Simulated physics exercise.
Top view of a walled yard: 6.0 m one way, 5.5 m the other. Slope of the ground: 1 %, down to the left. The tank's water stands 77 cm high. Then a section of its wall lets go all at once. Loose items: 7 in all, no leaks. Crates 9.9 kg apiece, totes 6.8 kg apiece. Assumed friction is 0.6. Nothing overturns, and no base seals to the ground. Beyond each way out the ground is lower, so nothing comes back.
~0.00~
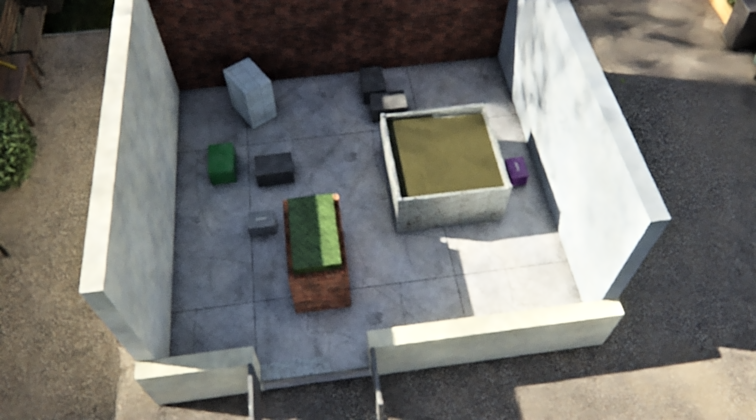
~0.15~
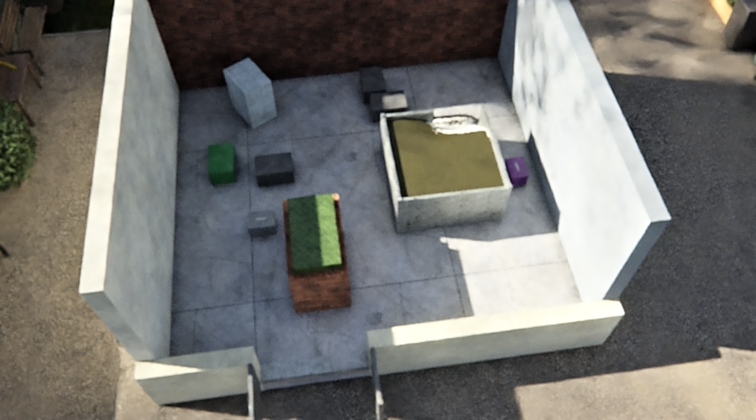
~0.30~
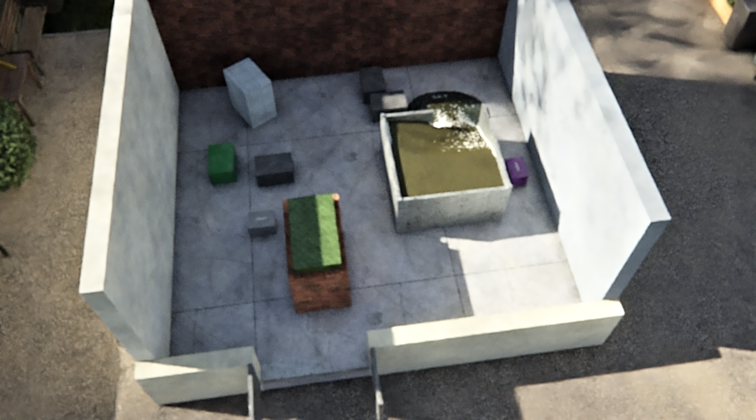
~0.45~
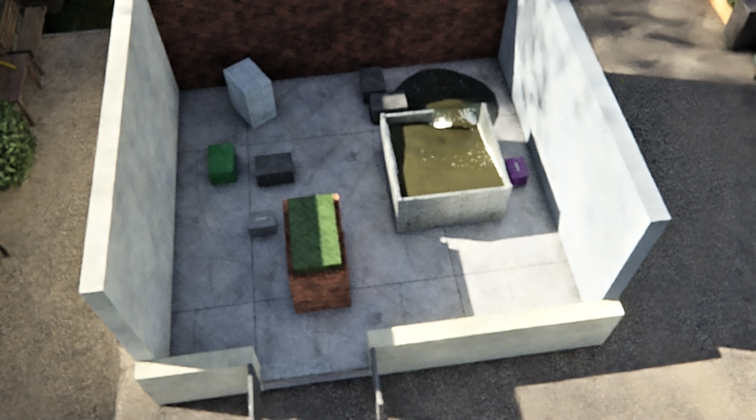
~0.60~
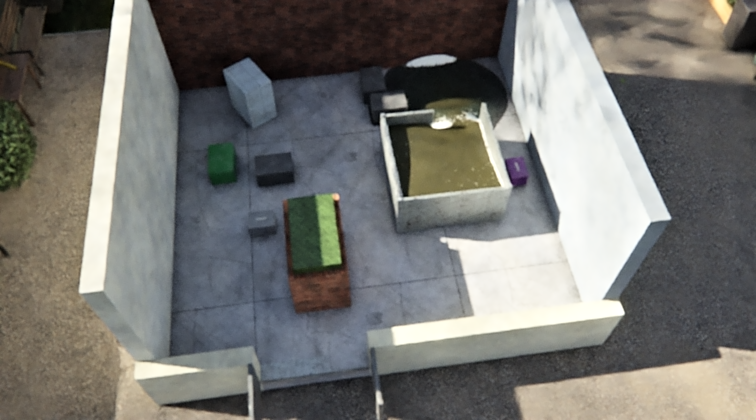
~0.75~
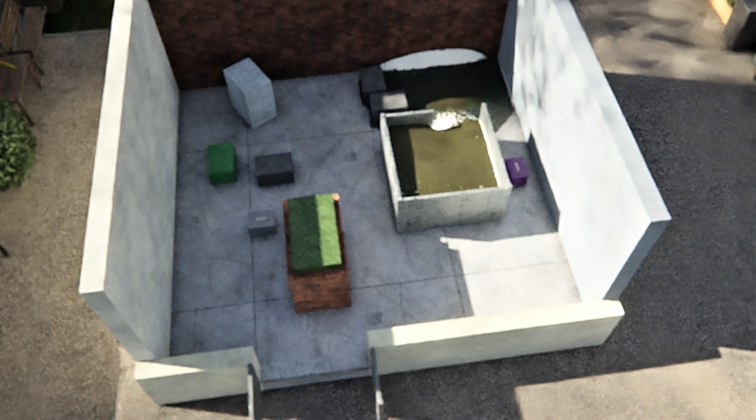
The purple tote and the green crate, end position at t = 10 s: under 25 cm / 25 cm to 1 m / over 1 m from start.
Outcome: Purple tote: Large shift, green crate: Large shift.
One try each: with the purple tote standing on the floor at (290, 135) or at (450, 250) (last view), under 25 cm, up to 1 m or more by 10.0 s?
Well, the first time it covers a big distance, and the second time it keeps still.
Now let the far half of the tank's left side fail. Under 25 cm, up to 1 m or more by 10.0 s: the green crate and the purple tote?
Green crate: Washed well away; purple tote: Roughly where it was.
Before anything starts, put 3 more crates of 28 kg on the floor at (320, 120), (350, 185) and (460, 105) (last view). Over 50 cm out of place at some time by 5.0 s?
One by one: Beyond the mark, below the mark, beyond the mark.
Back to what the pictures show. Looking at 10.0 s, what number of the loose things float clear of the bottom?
Answer: 5.
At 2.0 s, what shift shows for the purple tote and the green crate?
I'd say about 0 and 0 centimetres.
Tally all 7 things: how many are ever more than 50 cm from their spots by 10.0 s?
By my count, 5.
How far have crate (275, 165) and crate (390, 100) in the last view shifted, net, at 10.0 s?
Respectively: 200 cm / 40 cm.
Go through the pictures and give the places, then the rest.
In the first frame, the purple tote at (517, 167) rests on the ground; the green crate at (221, 158) rests on the ground; water covers 2.5 m2; 0 of 7 have shifted.
In the second frame, the purple tote at (517, 167), on the bottom; the green crate at (221, 158), on the bottom; water covers 3.1 m2; 0 of 7 have shifted.
In the third frame, the purple tote at (517, 167), on the bottom; the green crate at (221, 158) rests on the ground; 3.9 m2 under water; 0 of 7 have shifted.
In the fourth frame, the purple tote at (517, 167) rests on the ground; the green crate at (221, 158) rests on the ground; water covers 4.9 m2; 0 of 7 have shifted.
In the fifth frame, the purple tote at (517, 167), on the bottom; the green crate at (221, 158) rests on the ground; water covers 5.9 m2; 0 of 7 have shifted.
In the sixth frame, the purple tote at (517, 167) rests on the ground; the green crate at (221, 158), on the bottom; water covers 6.3 m2; 0 of 7 have shifted.
After 2.0 s the purple tote is near (517, 167), 0.0 m from its start, aground; the green crate is near (221, 158), 0.0 m from its start, aground; 0 of 7 are out; 0 afloat.
After 4.5 s the purple tote is near (561, 298), 2.4 m from its start, afloat; the green crate is near (184, 181), 0.7 m from its start, afloat; 0 of 7 are out; 2 afloat.
After 7.0 s the purple tote is near (426, 304), 2.9 m from its start, aground; the green crate is near (220, 332), 3.1 m from its start, afloat; 0 of 7 are out; 2 afloat.
After 10.0 s the purple tote is near (372, 305), 3.4 m from its start, afloat; the green crate has gone out; 1 of 7 are out; 5 afloat.
